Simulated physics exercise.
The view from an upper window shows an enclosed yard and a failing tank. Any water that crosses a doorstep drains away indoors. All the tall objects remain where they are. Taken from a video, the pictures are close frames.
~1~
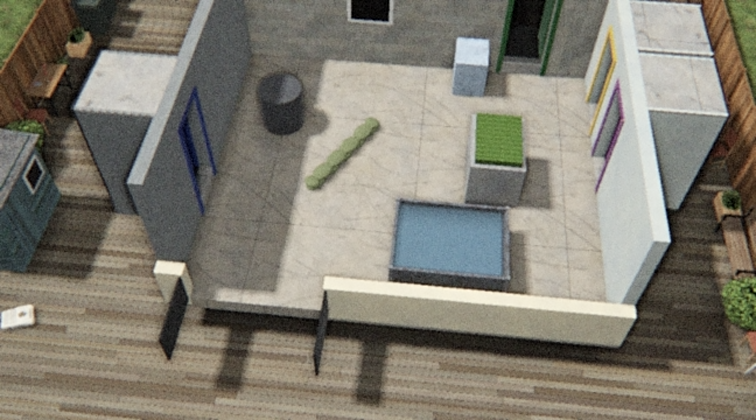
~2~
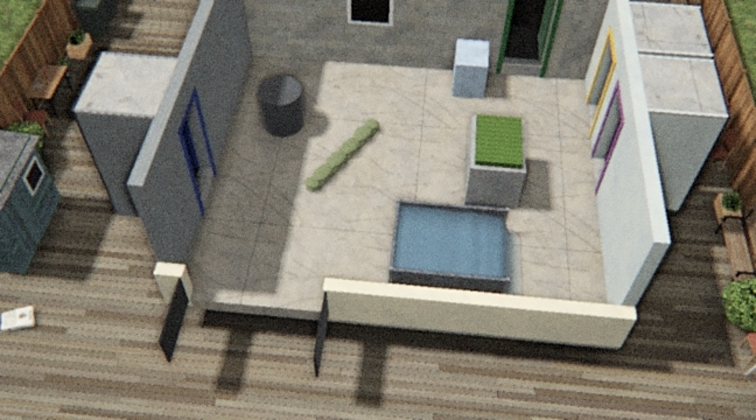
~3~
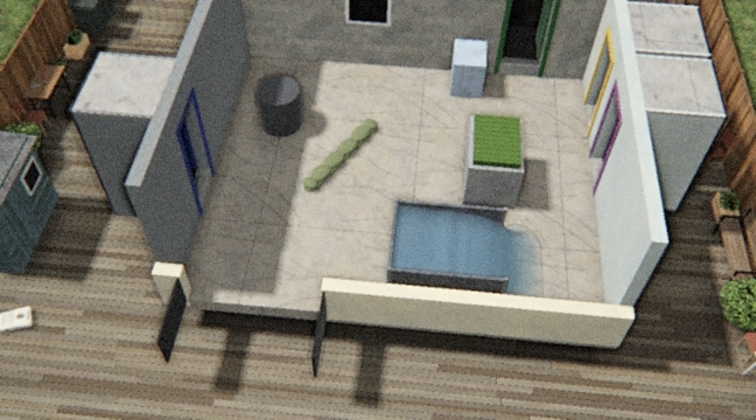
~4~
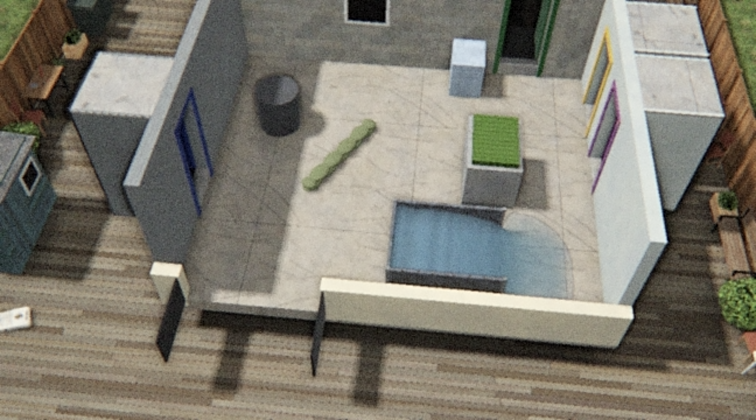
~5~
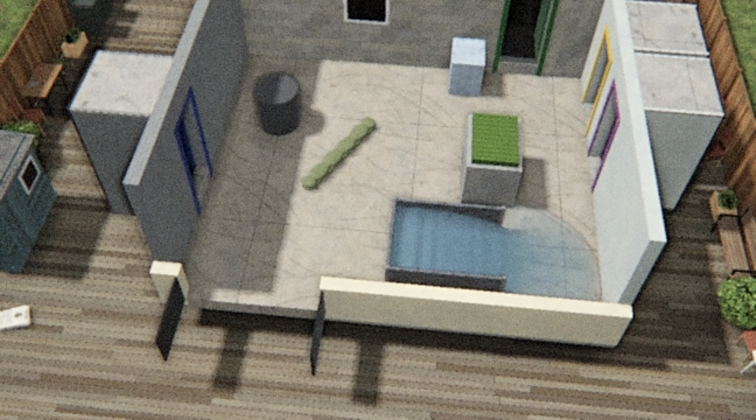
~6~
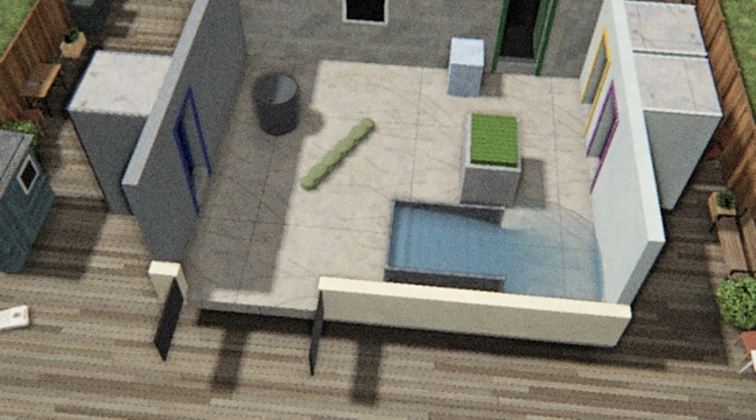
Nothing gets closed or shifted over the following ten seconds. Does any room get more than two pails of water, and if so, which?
Door by door: The green door does not; the yellow door does; the purple door does; the blue door does not.
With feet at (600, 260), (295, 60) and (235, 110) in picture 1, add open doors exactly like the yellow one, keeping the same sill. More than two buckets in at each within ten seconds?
First crosses the line, second stays short of it, third stays short of it.
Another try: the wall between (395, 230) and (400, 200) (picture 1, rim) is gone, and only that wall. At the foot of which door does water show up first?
It would be the blue-painted one.
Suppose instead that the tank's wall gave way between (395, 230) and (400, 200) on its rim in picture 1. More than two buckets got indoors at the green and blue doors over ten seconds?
Green stays within the limit, blue stays within the limit.
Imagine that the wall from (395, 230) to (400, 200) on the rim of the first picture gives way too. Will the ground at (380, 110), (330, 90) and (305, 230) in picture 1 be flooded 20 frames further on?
Unwetted, unwetted, submerged.
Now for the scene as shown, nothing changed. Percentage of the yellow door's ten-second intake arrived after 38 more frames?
Roughly 15 per cent.
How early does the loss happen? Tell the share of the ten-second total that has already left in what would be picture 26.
It comes to around 15 per cent.
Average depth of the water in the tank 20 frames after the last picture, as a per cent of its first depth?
Estimate: Around 20 per cent.
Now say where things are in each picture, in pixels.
The open tank at (450, 240) is whole and still, in the first frame.
Water pours out at (502, 259) and has run to a hidden place, in the second frame.
The front is at (529, 233), out from the gap at (500, 260), in the third frame.
The front is at a hidden place, out from the gap at (498, 261), in the fourth frame.
The front is at (597, 287), out from the gap at (498, 260), in the fifth frame.
The front is at a hidden place, out from the gap at (496, 260), in the sixth frame.
A moment on, water covers 10 % of the floor; the green door not reached, the yellow door not reached, the purple door wet at the sill, nothing in, the blue door not reached.
Next, water covers 15 % of the floor; the green door not reached, the yellow door wet at the sill, nothing in, the purple door under two buckets in, the blue door not reached.
Then, water covers 30 % of the floor; the green door wet at the sill, nothing in, the yellow door wet at the sill, nothing in, the purple door over two buckets in, the blue door not reached.
Later, water covers 50 % of the floor; the green door wet at the sill, nothing in, the yellow door under two buckets in, the purple door over two buckets in, the blue door not reached.
In the end, water covers 70 % of the floor; the green door wet at the sill, nothing in, the yellow door far over two buckets in, the purple door over two buckets in, the blue door wet at the sill, nothing in.
